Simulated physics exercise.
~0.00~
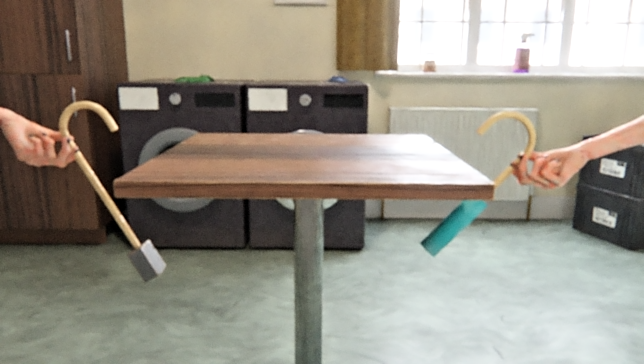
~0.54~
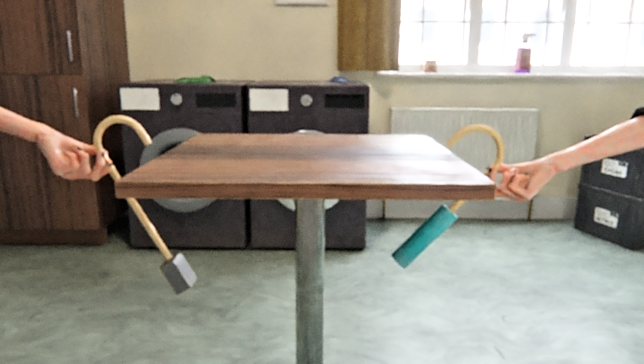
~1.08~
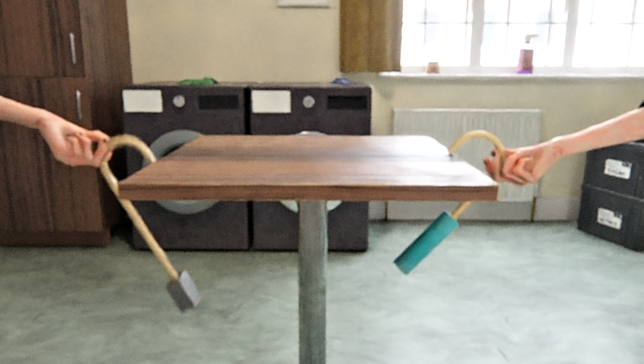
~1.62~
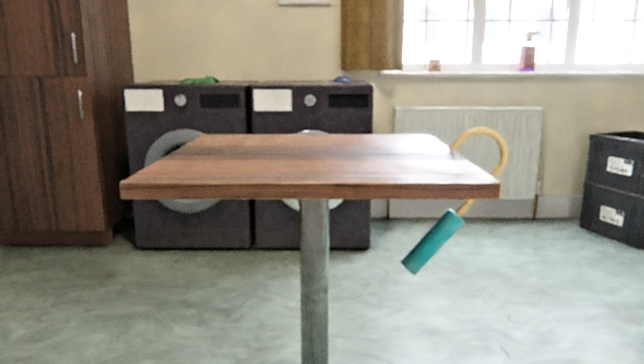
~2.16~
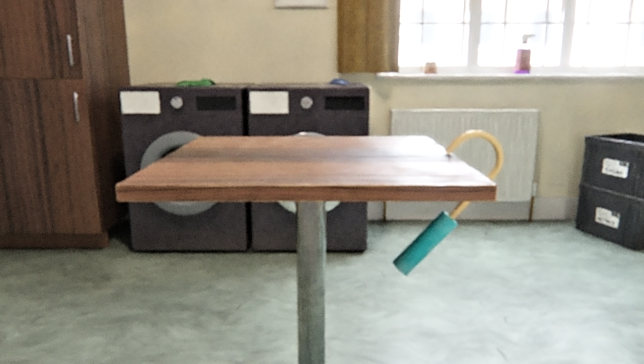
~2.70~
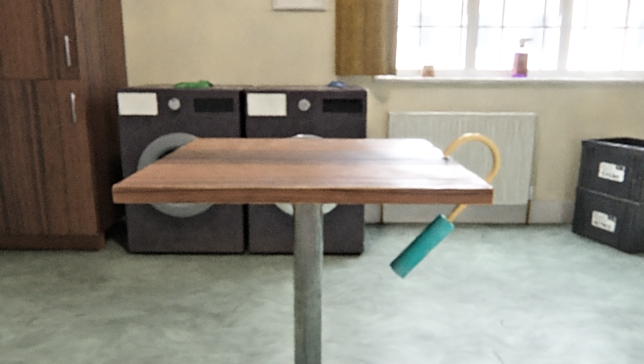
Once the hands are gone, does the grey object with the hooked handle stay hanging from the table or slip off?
The grey one slips off the table edge, while the turquoise one stays hanging on the right.
